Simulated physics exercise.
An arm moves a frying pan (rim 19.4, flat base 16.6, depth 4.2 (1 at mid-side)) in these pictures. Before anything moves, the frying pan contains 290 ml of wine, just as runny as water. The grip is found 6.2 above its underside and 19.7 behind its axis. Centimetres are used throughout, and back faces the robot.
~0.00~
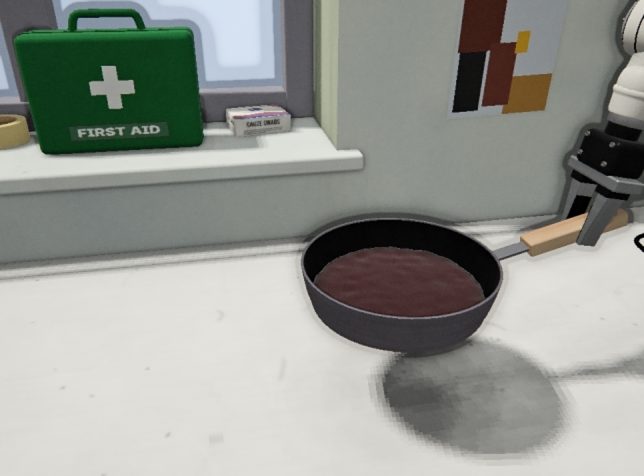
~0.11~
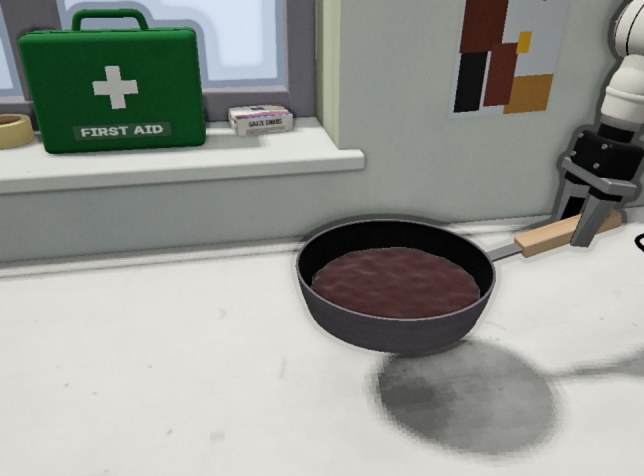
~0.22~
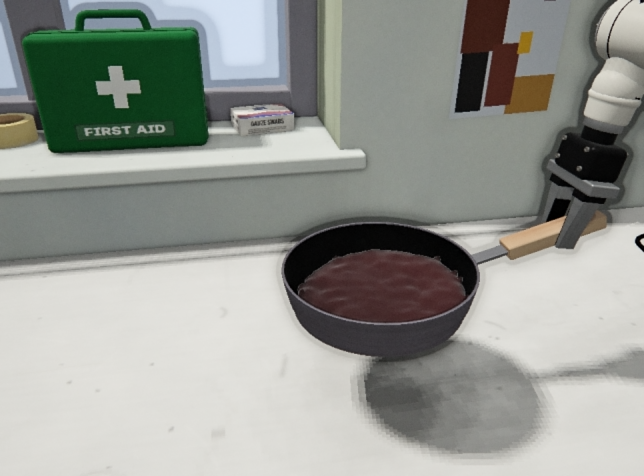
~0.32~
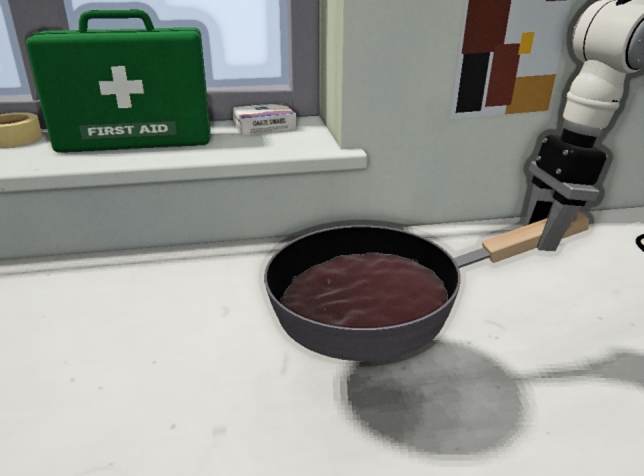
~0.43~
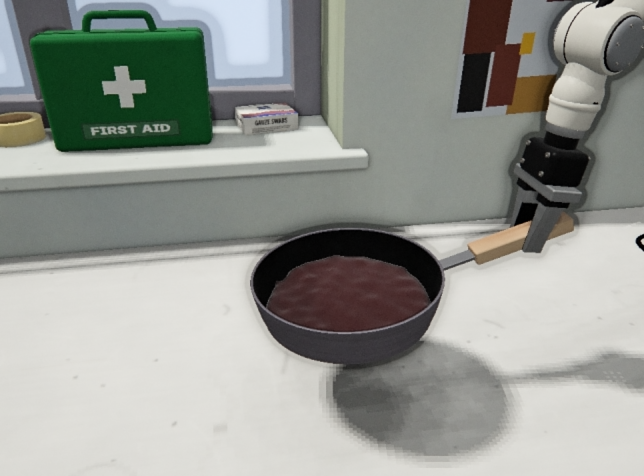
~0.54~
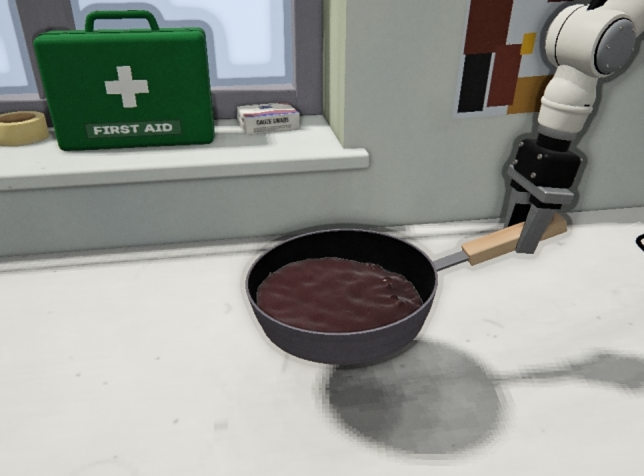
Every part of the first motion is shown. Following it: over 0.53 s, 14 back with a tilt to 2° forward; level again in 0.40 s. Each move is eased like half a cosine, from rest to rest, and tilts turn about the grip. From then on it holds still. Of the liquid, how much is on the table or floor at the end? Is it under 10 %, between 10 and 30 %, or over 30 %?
Under 10 %.
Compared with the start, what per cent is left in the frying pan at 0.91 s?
95 per cent or thereabouts.
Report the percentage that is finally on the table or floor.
6 per cent or so.
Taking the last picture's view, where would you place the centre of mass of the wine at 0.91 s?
Centre: Close to (419, 291) in the last picture.
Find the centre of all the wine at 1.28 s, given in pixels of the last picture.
In the last picture, close to (487, 281).
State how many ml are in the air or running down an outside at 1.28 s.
About 5 ml.
After 0.91 s, tilted 2° forward, liquid up to 14 above the table; 285 ml in the frying pan, 10 ml on the table or floor.
After 1.28 s, level, liquid up to 18 above the table; 275 ml in the frying pan, 10 ml on the table or floor, 5 ml in the air or running down outside.
After 1.67 s, level, liquid up to 15 above the table; 275 ml in the frying pan, 15 ml on the table or floor.
After 2.47 s, level, liquid up to 15 above the table; 275 ml in the frying pan, 15 ml on the table or floor.
At rest, 275 ml in the frying pan, 15 ml on the table or floor. That is 6 % on the table or floor.
